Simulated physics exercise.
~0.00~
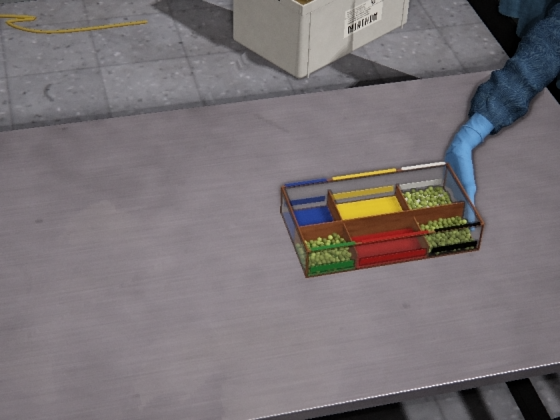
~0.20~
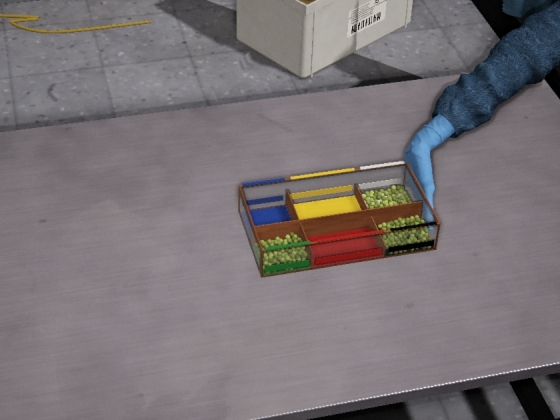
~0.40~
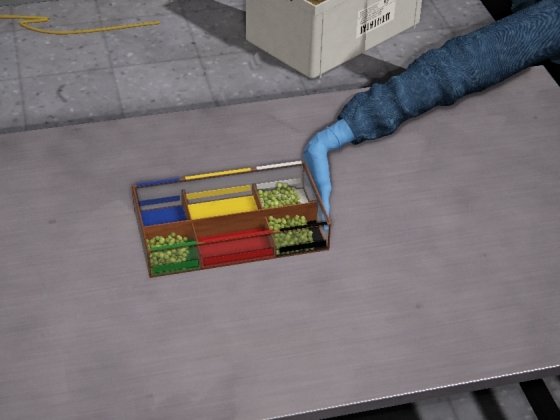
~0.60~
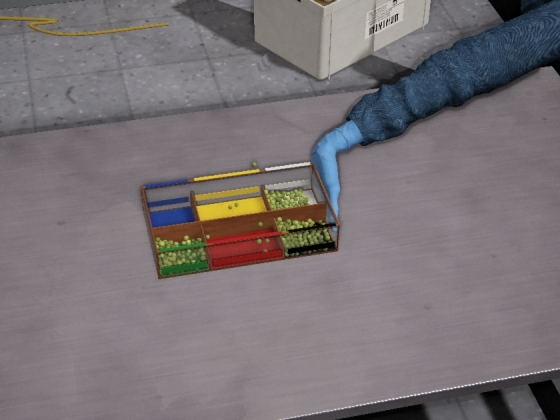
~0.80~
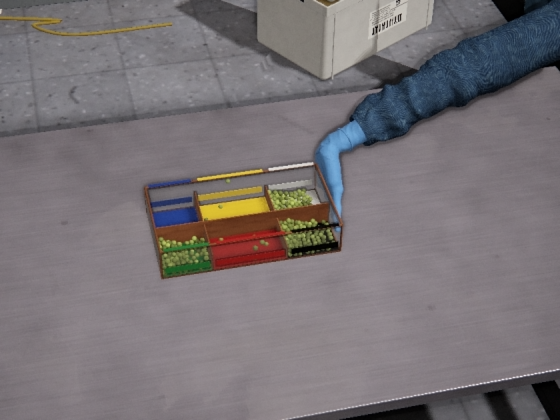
A smooth grey tabletop is seen from above at an angle, with a pale box and a yellow cord on the tiled floor behind it. A clear-sided tray with brown dividers and blue, yellow, white, green, red and black sections stands on the table, green peas heaped in three of them. A blue-gloved hand in a dark blue sleeve, at its right end, slides the tray left across the table. The tray then stops, and some peas hop up, a few scattering over the yellow and red sections. Finally the tray rests, most peas still in their original compartments.
